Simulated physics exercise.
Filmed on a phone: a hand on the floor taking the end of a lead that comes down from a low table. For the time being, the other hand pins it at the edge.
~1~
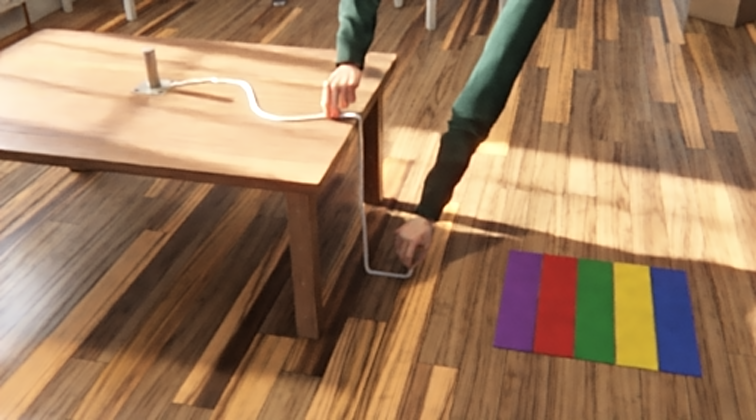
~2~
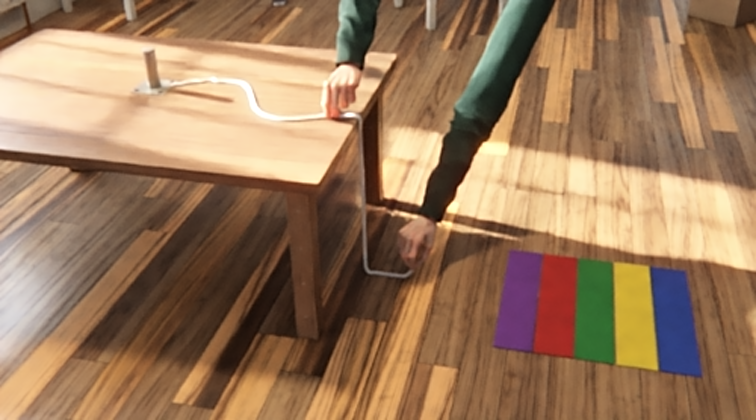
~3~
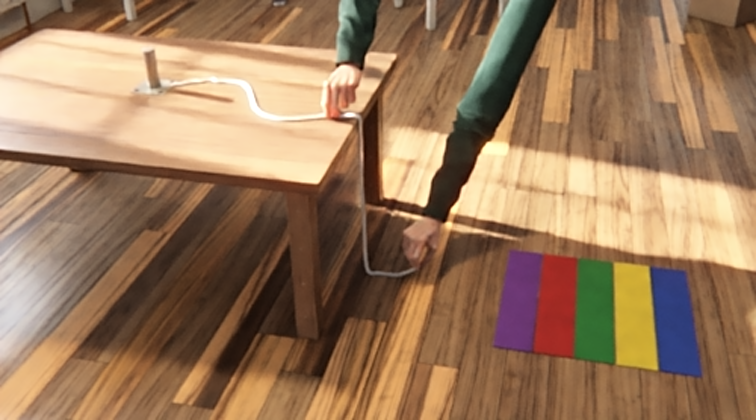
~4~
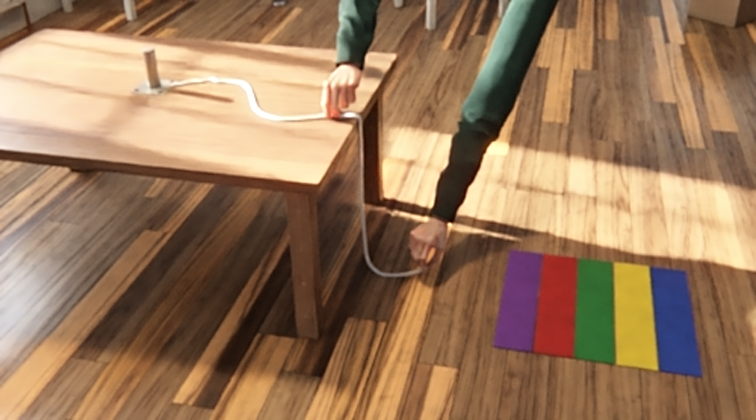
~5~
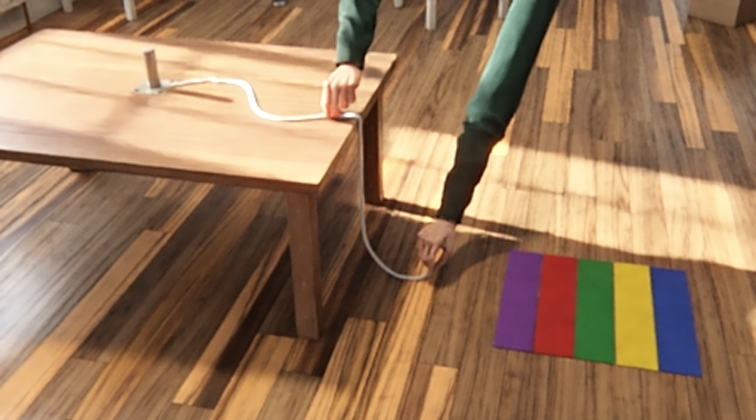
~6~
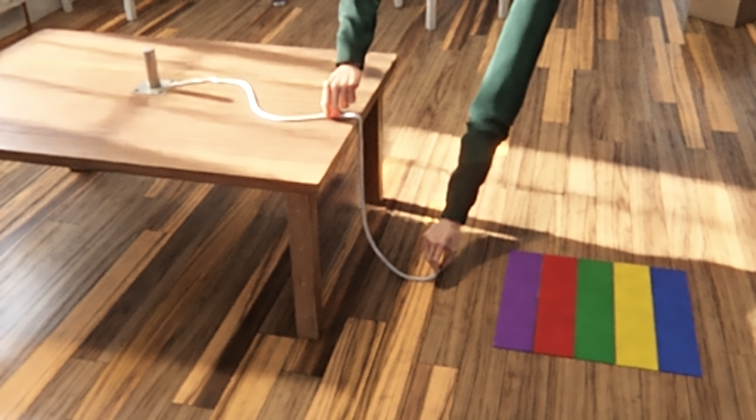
A hand in a dark green sleeve slides the end of a white lead slowly rightward across a striped wooden floor, seen from above in a sunlit room. The lead runs from a small metal post on the low wooden table at left, over its edge, where another hand pins it, while purple, red, green, yellow and blue strips lie at right. The hanging part changes from a sharp bend to a looser curve, the camera still.
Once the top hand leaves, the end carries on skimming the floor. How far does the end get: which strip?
As far as the green strip.
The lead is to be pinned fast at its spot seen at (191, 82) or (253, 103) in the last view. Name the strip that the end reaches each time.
Colour per try: Green / red.
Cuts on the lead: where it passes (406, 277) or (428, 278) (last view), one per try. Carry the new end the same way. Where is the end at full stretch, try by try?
For the first cut it's about (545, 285), and for the second about (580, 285).
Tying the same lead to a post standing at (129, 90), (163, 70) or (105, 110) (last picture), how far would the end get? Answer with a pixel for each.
Try by try: (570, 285), (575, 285) and (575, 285).
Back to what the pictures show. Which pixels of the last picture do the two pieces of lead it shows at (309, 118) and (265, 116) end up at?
Result - first point (367, 122), second point (323, 109).
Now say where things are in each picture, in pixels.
The first picture shows end (412, 265); purple (515, 329); red (554, 335); green (595, 341); yellow (636, 346); blue (679, 352).
The second picture shows end (415, 266); lead through (200, 82) (250, 93) (277, 119) (359, 123) (363, 194) (366, 262).
The third picture shows end (420, 266).
The fourth picture shows end (427, 267); lead through (200, 82) (250, 93) (277, 119) (359, 123) (361, 194) (369, 262).
The fifth picture shows end (434, 268).
The sixth picture shows end (439, 269); lead through (200, 82) (250, 93) (277, 119) (359, 123) (362, 194) (384, 260).
A little later, end near (523, 280); over purple.
Next, end near (571, 286); over red.
When it is tight, end near (599, 289); over green. It gets as far as the green strip.
